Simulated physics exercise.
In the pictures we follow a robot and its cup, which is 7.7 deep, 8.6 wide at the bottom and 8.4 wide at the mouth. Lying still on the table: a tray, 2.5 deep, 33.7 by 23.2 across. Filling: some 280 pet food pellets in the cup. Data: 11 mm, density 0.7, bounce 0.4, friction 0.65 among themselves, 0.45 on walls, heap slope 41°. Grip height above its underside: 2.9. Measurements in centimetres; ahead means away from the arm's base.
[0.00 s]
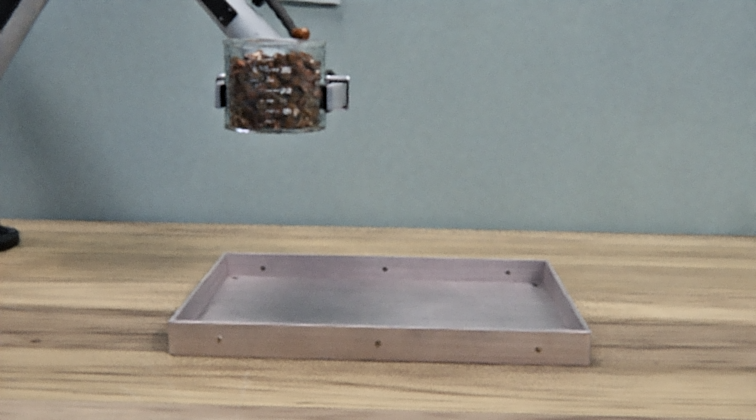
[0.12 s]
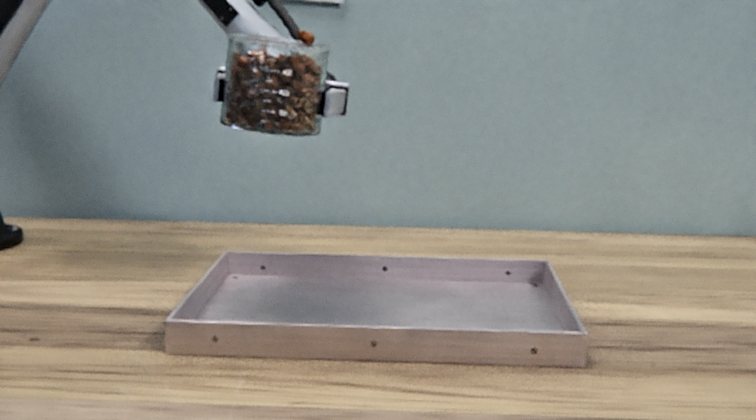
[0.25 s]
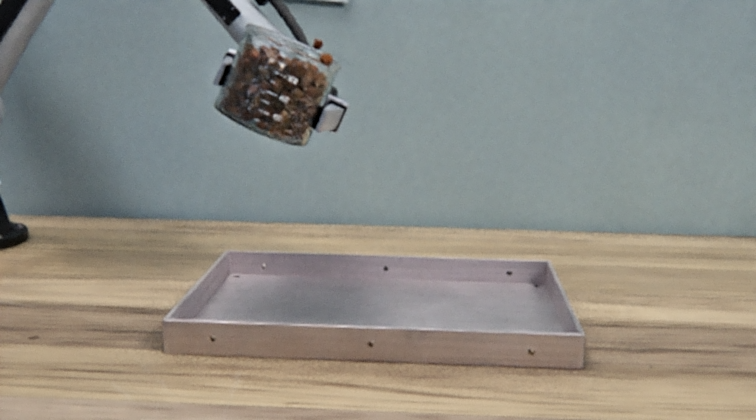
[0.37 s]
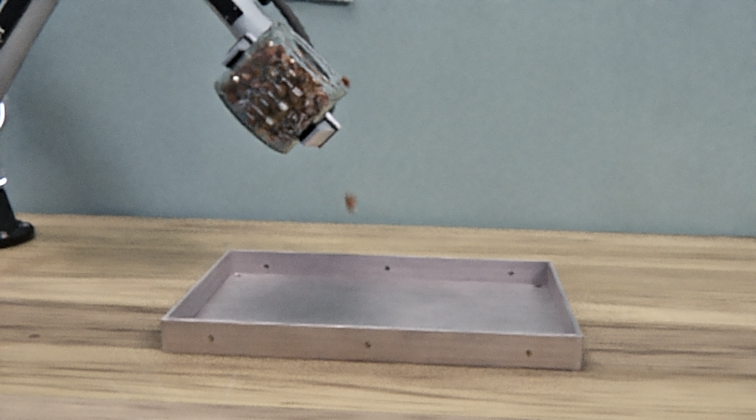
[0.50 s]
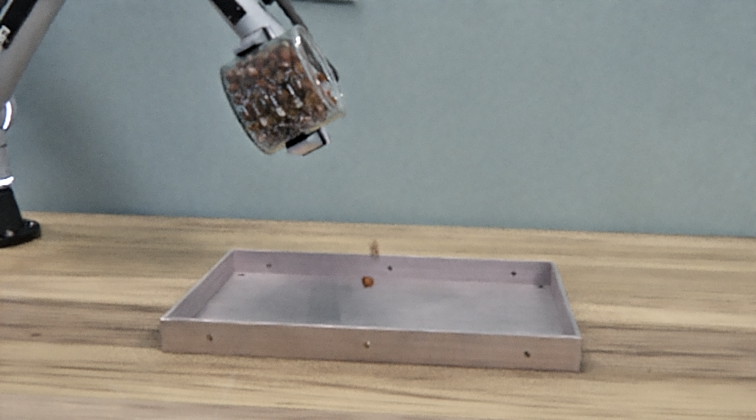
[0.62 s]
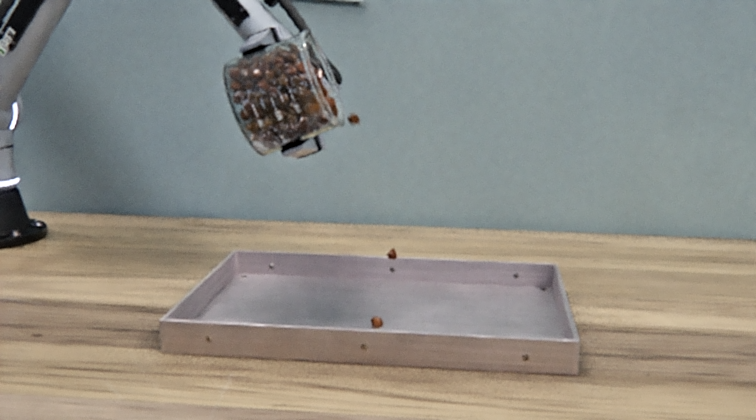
At the start, a robot arm holds a clear cup of brown pellets nearly upright above an empty metal tray on a wooden table. The arm steadily tips the cup to the right, and a few pellets drop from its mouth, with some reaching the tray while most remain inside the cup.
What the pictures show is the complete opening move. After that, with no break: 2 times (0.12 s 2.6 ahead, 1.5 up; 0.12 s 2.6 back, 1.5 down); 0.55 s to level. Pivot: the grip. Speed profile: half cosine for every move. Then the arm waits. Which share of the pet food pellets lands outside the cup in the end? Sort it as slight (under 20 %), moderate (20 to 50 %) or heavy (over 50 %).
It counts as moderate.
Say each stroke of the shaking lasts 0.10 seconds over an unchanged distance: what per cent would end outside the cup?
I'd expect some 45 per cent.
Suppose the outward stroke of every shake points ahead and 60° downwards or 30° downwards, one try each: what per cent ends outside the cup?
Try one gives about 5 in a hundred, try two about 15 in a hundred.
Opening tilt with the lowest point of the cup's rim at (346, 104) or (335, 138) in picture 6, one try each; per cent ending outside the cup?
Estimates in order: 15 % and 55 %.
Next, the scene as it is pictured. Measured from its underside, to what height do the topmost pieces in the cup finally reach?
Around 7.0 cm up.
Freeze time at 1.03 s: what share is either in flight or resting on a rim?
3 %.
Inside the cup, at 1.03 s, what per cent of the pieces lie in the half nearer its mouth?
Near 55 in a hundred.
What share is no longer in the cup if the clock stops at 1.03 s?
Roughly 20 percent up to then.
After 1.03 s, tilted 68° forward, highest piece 23 above the table; 221 in the cup, 47 in the tray, 7 in flight or on a rim.
After 1.44 s, tilted 21° forward, highest piece 24 above the table; 181 in the cup, 93 in the tray, 1 in flight or on a rim.
After 1.85 s, level, highest piece 25 above the table; 181 in the cup, 94 in the tray.
After 2.90 s, level, highest piece 25 above the table; 181 in the cup, 94 in the tray.
In the end, 181 in the cup, 94 in the tray. That is 34 % outside the cup.
